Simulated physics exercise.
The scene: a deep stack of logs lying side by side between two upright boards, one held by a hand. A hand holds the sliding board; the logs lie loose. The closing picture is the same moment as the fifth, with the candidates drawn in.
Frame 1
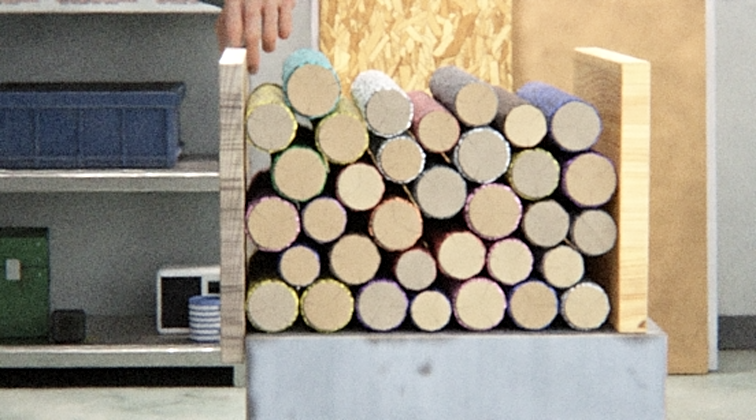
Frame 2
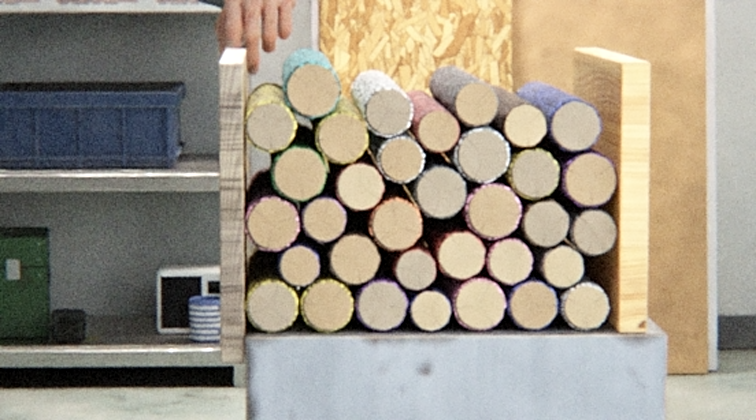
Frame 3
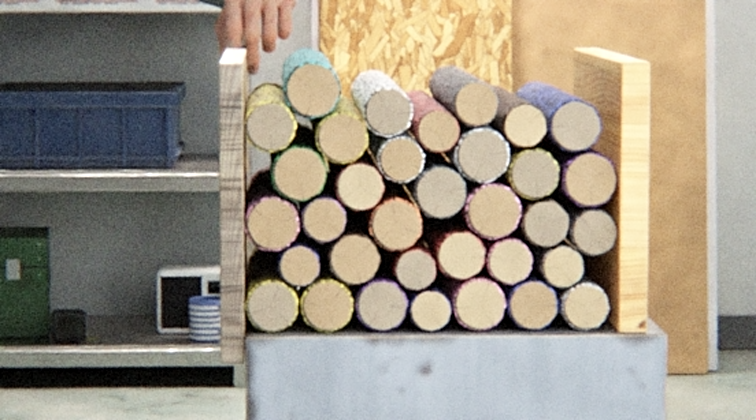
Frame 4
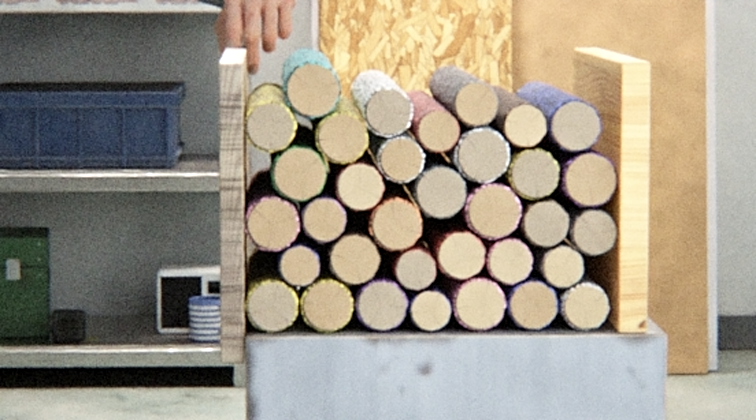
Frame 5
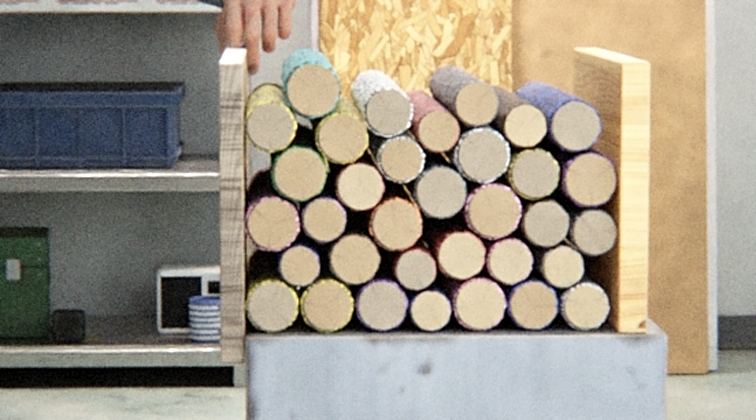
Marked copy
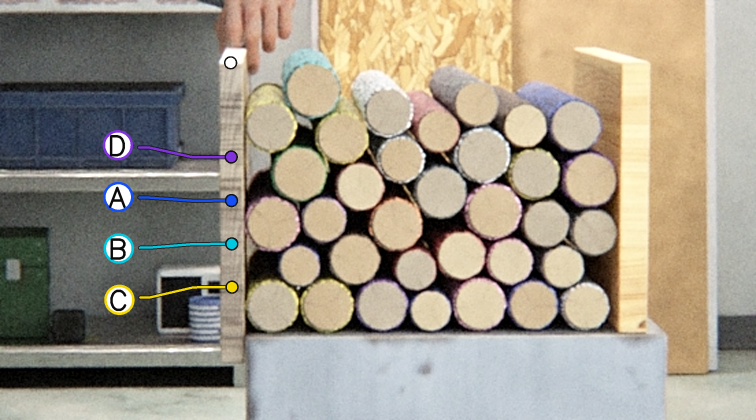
Stacked logs with coloured bark lying still between two upright boards, a hand resting at the top of the left board.
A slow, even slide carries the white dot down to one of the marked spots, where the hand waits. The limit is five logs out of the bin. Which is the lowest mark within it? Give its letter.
Down to B.
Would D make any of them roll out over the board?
No.
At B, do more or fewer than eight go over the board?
At B, fewer than eight.
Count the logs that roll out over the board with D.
With D, none.
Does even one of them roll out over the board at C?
Yes.
On the marked copy, A at (232, 201); B at (232, 244); C at (232, 287); D at (232, 157); the white dot at (231, 62).
With B. Early on, top of the board (243, 146).
Further on, top of the board (244, 240).
At the end, top of the board (244, 243), two out over the board.
As for the rest, A none out over the board; C more than five out over the board; D none out over the board.
